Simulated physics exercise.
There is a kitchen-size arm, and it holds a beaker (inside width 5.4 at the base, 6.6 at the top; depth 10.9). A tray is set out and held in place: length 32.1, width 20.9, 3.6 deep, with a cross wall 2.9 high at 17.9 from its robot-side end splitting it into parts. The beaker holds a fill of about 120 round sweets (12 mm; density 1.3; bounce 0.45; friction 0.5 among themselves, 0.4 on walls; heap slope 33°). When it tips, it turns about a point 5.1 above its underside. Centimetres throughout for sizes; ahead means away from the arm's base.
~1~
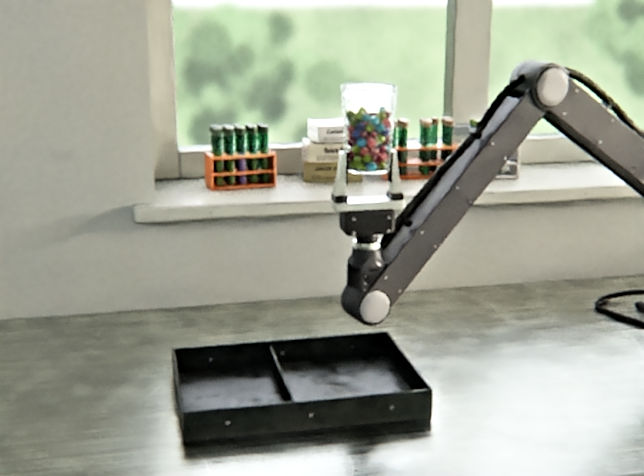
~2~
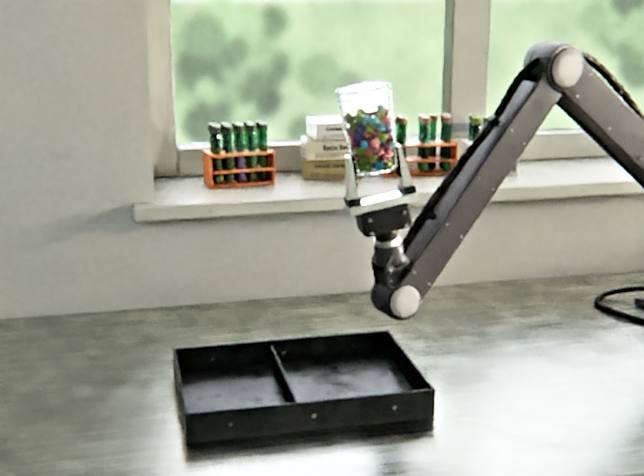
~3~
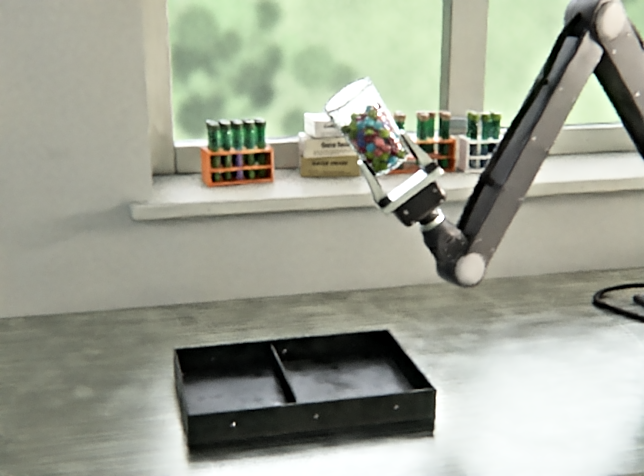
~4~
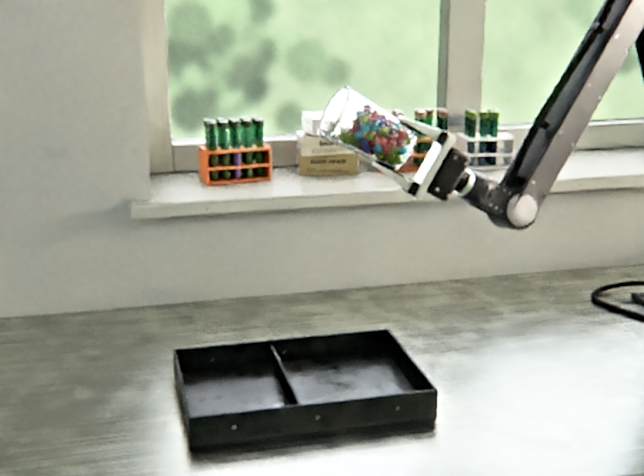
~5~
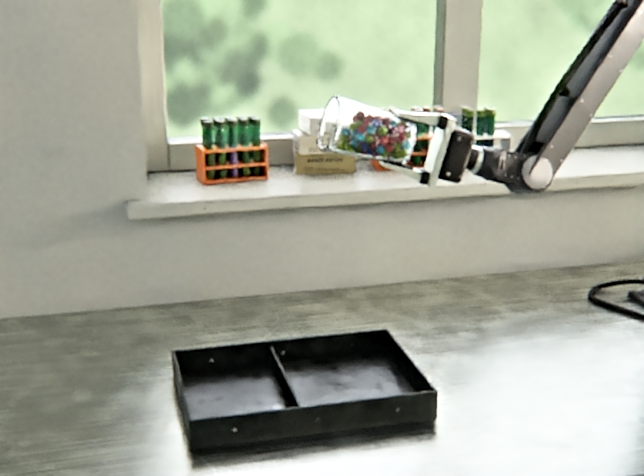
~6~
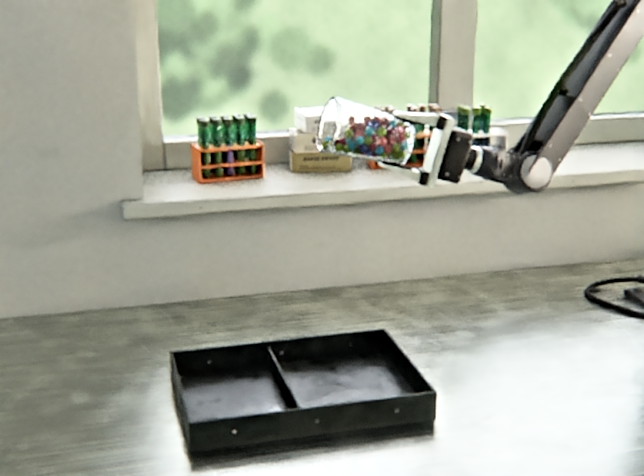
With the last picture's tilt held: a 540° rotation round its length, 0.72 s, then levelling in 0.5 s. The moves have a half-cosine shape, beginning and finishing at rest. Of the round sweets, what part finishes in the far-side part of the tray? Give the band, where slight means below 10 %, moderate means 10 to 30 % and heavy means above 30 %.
The band is slight.
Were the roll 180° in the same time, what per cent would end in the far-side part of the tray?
In that case you'd get close to 0 per cent.
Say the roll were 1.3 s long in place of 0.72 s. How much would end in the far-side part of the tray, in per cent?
It would then come to about 0 per cent.
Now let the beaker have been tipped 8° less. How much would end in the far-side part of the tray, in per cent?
Estimate: Near 0 %.
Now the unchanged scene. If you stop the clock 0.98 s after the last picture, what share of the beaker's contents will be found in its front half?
Share noted: Close to 50 per cent.
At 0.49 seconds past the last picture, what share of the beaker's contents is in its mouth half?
Near 35 percent is in the half by the mouth.
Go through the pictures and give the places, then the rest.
In the first picture, the beaker middle at (368, 130), upright; upper third of the load around (369, 121), from x 350 to 385, top at y 110; 118 in the beaker.
In the second picture, the beaker middle at (370, 130), tipped 10°; upper third of the load around (370, 121), from x 350 to 390, top at y 105.
In the third picture, the beaker middle at (370, 130), tipped 34°; upper third of the load around (369, 122), from x 345 to 400, top at y 105.
In the fourth picture, the beaker middle at (370, 131), tipped 60°; upper third of the load around (369, 123), from x 340 to 405, top at y 110.
In the fifth picture, the beaker middle at (369, 133), tipped 74°; upper third of the load around (375, 125), from x 340 to 410, top at y 115.
In the sixth picture, the beaker middle at (368, 134), tipped 74°; upper third of the load around (374, 127), from x 325 to 405, top at y 120; 118 in the beaker.
Then, 0.49 s on, tipped 74°, highest piece 39 above the table; 116 in the beaker, 2 in flight or on a rim.
Then, 0.98 s on, tipped 36°, highest piece 40 above the table; 113 in the beaker, 3 in the robot-side part, 2 in the far-side part.
Then, 1.42 s on, upright, highest piece 41 above the table; 113 in the beaker, 3 in the robot-side part, 2 in the far-side part.
Then, 2.12 s on, upright, highest piece 41 above the table; 113 in the beaker, 3 in the robot-side part, 2 in the far-side part.
In the end, 113 in the beaker, 3 in the robot-side part, 2 in the far-side part. That is 2 % in the far-side part of the tray.
